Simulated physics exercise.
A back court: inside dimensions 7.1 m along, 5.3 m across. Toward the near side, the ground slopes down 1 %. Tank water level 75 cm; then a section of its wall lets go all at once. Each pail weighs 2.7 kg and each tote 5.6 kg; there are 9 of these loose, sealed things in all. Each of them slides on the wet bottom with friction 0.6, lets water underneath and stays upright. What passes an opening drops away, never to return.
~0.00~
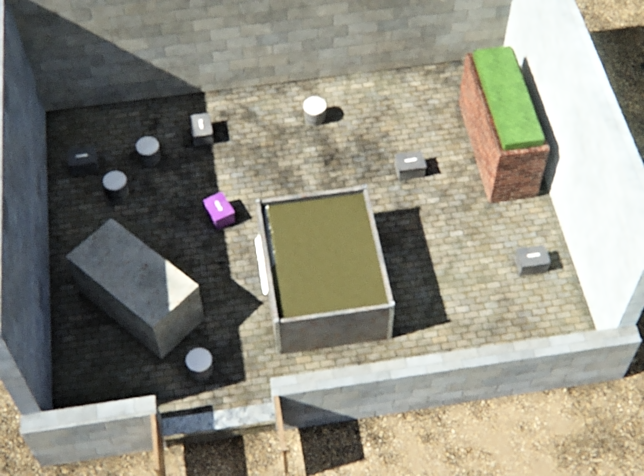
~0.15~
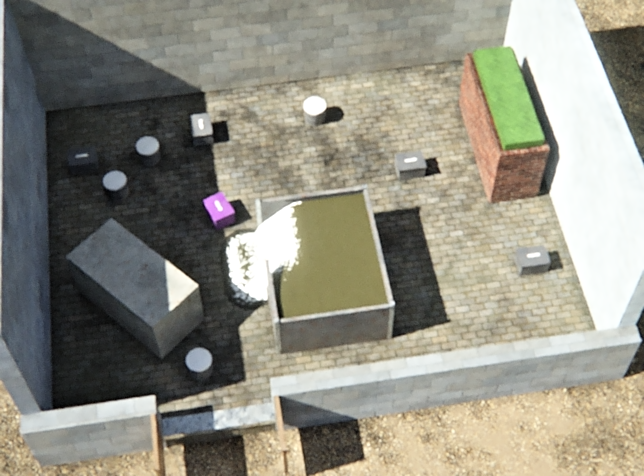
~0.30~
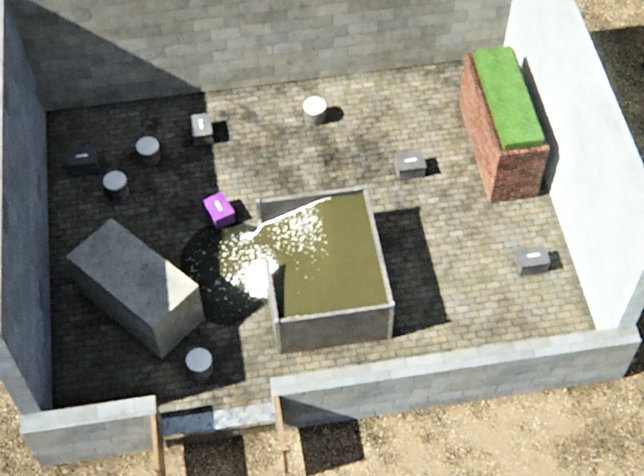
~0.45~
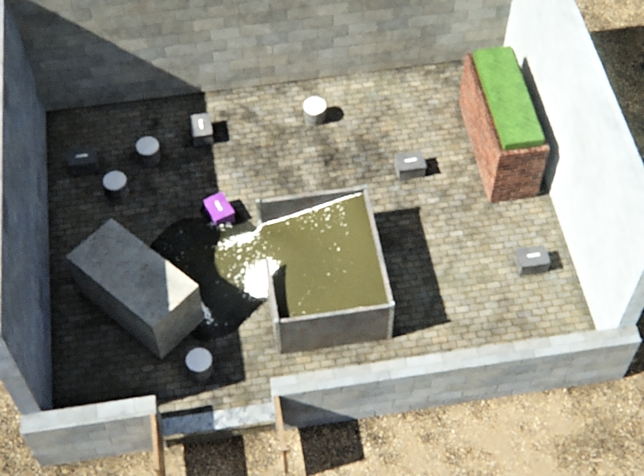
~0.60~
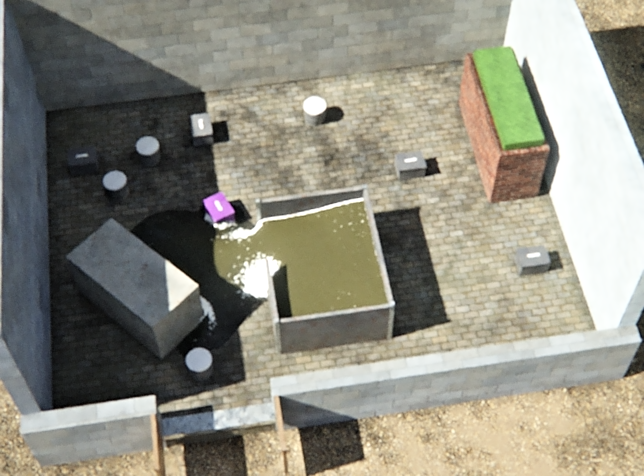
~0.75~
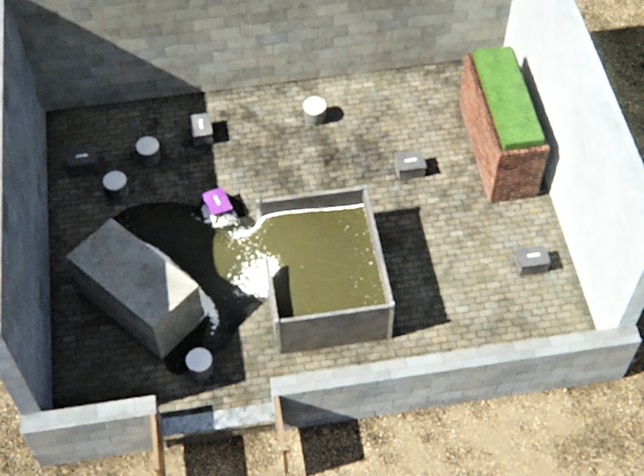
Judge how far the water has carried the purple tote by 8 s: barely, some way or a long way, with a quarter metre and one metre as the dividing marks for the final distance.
It shifts a bit.
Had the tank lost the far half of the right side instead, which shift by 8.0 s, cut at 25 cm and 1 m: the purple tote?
So the purple tote keeps its position.
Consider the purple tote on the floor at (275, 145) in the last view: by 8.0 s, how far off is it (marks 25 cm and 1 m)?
By that time it is swept a long way.
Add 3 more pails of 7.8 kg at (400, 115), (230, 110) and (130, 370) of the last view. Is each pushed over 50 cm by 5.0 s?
Respectively: Smaller, greater, smaller.
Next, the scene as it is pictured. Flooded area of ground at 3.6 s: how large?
Roughly 21 m2 of it is wet.
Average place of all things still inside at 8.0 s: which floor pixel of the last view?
Mean floor pixel: About (422, 198).
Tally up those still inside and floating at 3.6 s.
Then: 2.
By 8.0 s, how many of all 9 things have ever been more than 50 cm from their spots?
Answer: 8.
After 1.6 s the purple tote is near (201, 146), 1.1 m from its start, aground; 0 of 9 are out; 1 afloat.
After 3.6 s the purple tote is near (202, 147), 1.1 m from its start, aground; 1 of 9 are out; 2 afloat.
After 5.6 s the purple tote is near (238, 169), 0.7 m from its start, aground; 1 of 9 are out; 3 afloat.
After 8.0 s the purple tote is near (239, 172), 0.6 m from its start, aground; 1 of 9 are out; 3 afloat.
